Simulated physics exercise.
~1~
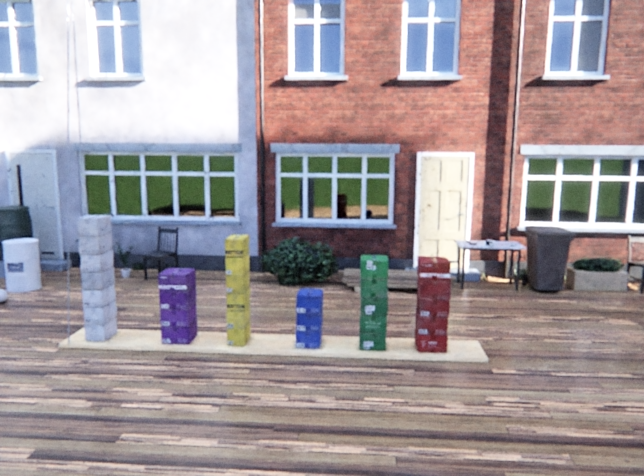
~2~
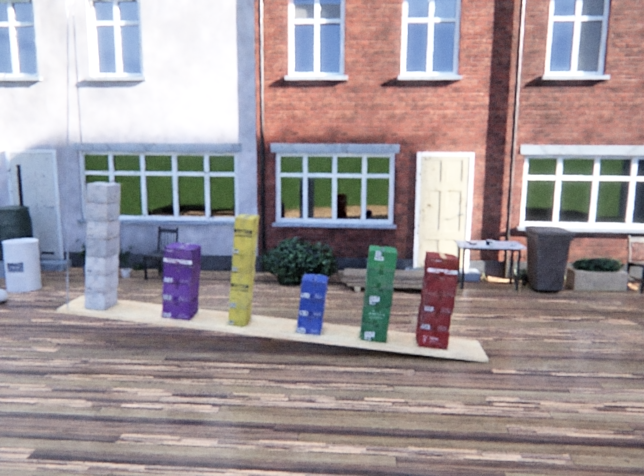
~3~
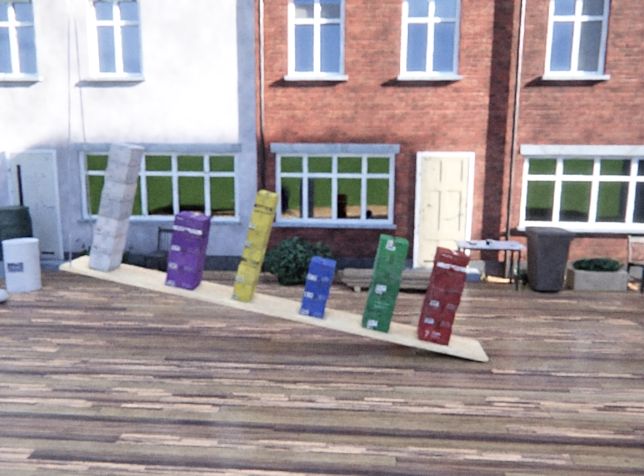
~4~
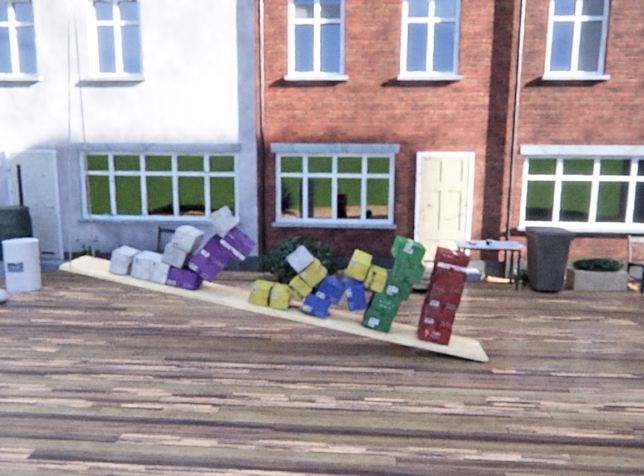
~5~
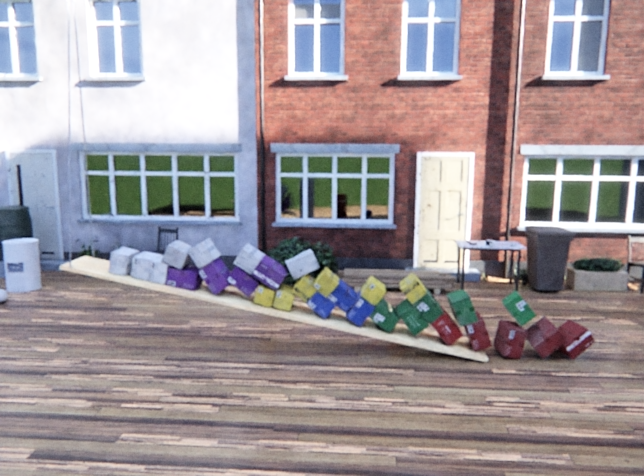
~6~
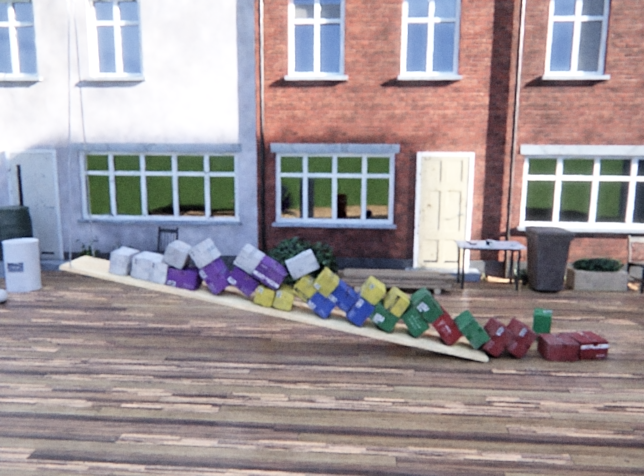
Six single stacks of boxes, pale grey, purple, yellow, blue, green and red from left to right, stand on a long, pale board across a striped wooden floor, seen from the front by a still camera, with brick and white house fronts behind. The board's left end rises, and the stacks lean to the right. The grey and yellow stacks topple first, knocking into the purple and blue ones. The green and red stacks then collapse, spilling boxes off the lower right end. Finally, the board stays tilted beneath a jumbled row, with red and green boxes on the floor beyond.
